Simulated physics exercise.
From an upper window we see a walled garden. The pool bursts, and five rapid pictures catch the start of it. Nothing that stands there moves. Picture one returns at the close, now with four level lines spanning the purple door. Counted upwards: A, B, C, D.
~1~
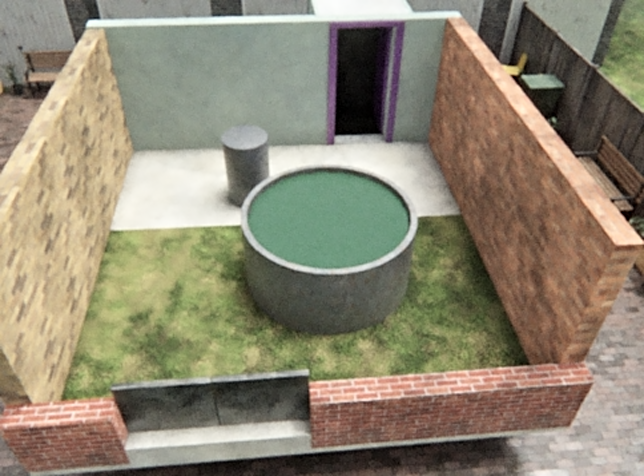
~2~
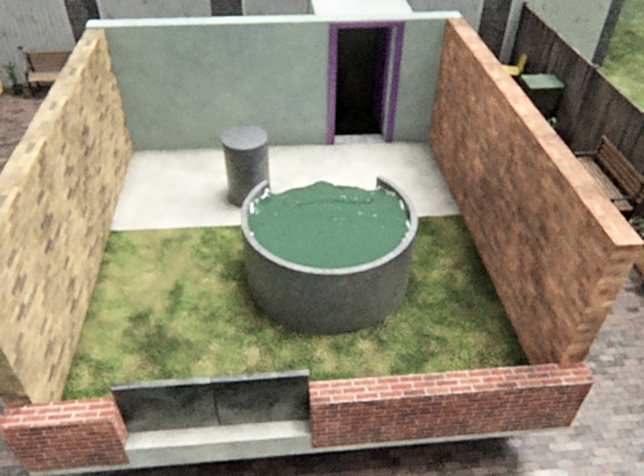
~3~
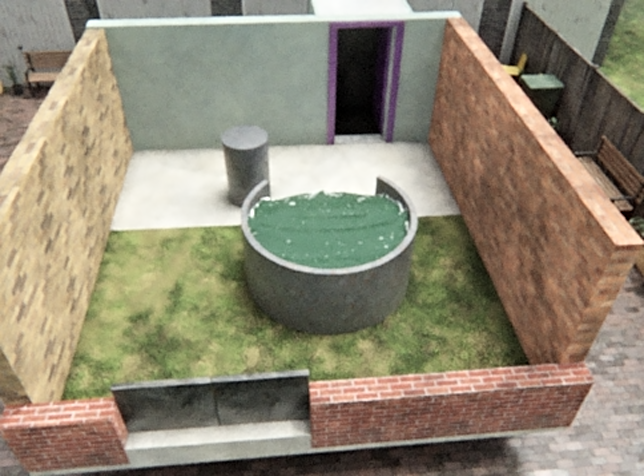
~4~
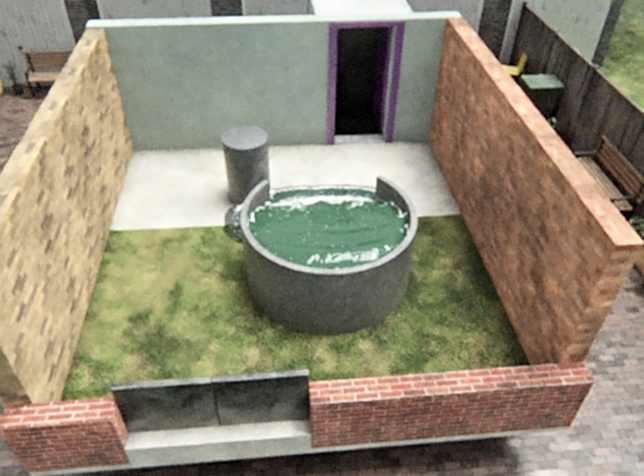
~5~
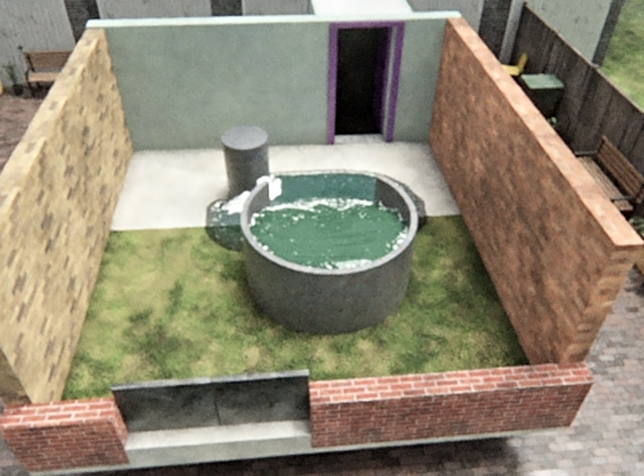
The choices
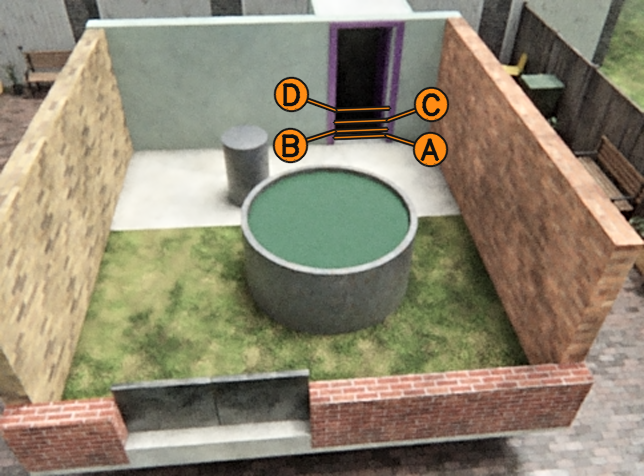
The clip opens on a walled garden seen from above, where a round grey pool of still green water stands on grass before a purple doorway. A gap appears in the pool's far rim and the water turns choppy and foamy, then water emerges behind the left side and spreads, also showing at the right.
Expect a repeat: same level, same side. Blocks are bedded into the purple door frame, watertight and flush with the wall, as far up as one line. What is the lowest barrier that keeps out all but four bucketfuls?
Height C just does it.
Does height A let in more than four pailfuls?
Yes, it does.
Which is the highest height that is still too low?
That is height B.
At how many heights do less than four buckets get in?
Two.
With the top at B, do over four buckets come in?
Yes, that goes wrong.
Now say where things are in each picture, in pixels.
The first frame shows water in the pool at rest, its middle at (329, 218); foot of the purple doorway at (360, 143); shut gate at (213, 387).
In the second frame, water covers 2 % of the ground, its front hidden from here.
In the third frame, water covers 5 % of the ground, its front hidden from here.
In the fourth frame, water covers 10 % of the ground, its front hidden from here.
The fifth frame shows front seen at (212, 206), 16 % of the ground wet.
On the marked copy, A at (360, 136); B at (361, 130); C at (361, 121); D at (362, 109); from the bottom up A, B, C, D.
If A is chosen, dozens of bucketfuls pour in.
If B is chosen, about 10 bucketfuls get in.
If C is chosen, a splash gets over, under a bucket.
If D is chosen, nothing gets over.
